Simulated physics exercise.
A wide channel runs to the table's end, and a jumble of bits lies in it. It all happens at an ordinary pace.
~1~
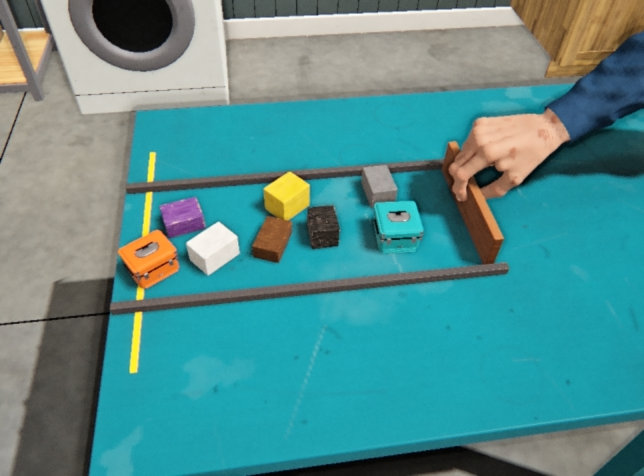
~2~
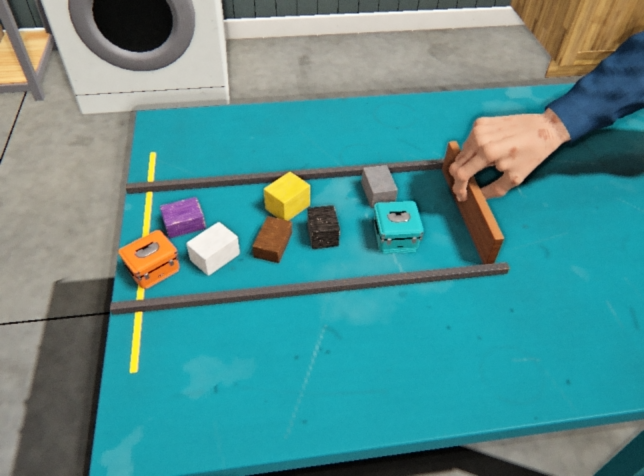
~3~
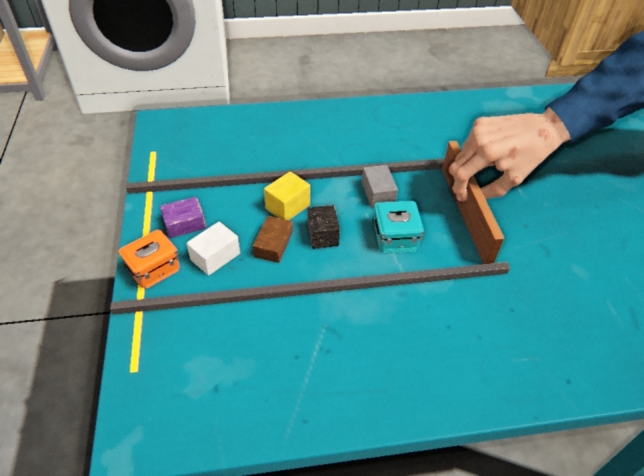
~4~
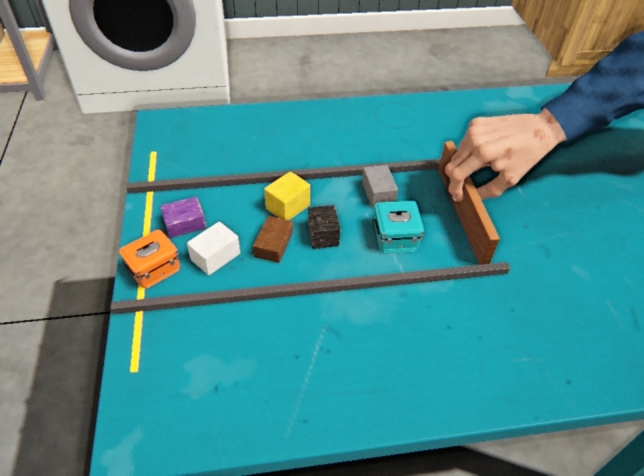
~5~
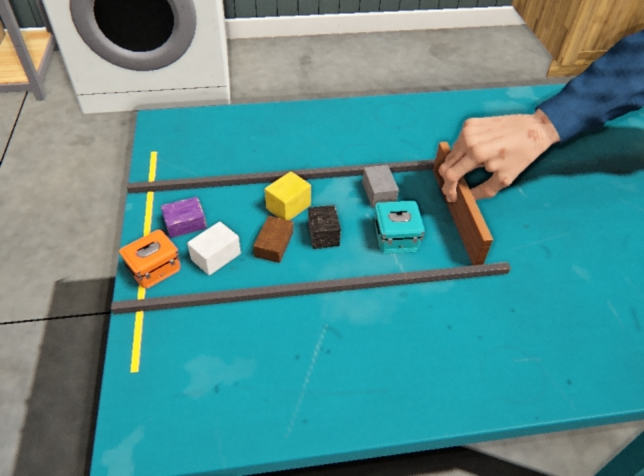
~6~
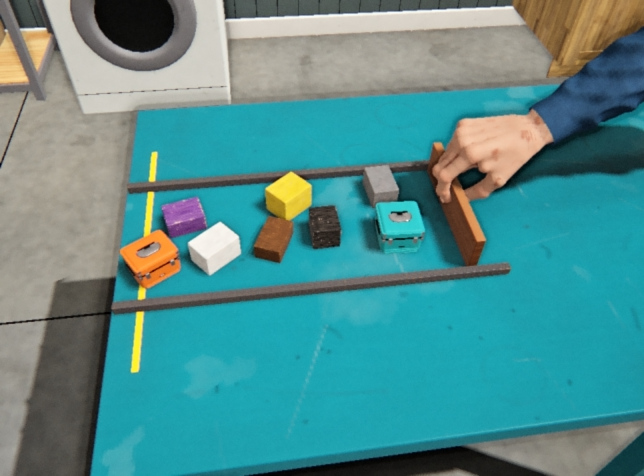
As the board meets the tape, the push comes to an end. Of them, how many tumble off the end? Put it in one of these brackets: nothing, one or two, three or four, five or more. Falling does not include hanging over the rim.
Bracket: Five or more.
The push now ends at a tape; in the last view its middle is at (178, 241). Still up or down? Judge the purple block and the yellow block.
Well, the purple block winds up down and the yellow block is still there.
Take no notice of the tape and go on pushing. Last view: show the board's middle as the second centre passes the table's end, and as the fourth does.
I'd put it close to (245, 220) and later close to (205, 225).
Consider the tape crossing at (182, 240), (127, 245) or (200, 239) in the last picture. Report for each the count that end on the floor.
Tallies in the order asked: 4, 8, 4.
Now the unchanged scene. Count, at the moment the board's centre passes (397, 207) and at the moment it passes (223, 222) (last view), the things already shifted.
The first count is 2, and then it's 8.
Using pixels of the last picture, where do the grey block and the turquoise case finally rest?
Listed as asked: First (134, 206), and then (120, 252).
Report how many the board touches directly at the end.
The figure is 2.
Soon after, none off yet; orange case at rest near (152, 260); purple block at rest near (184, 217); white block at rest near (215, 248).
Then, one off so far; orange case on its side near (89, 320); purple block moved a little near (164, 218); white block moved well along near (124, 254).
At rest, the number that fall off is five or more; fallen, black block, yellow block, brown block, white block, purple block and orange case.
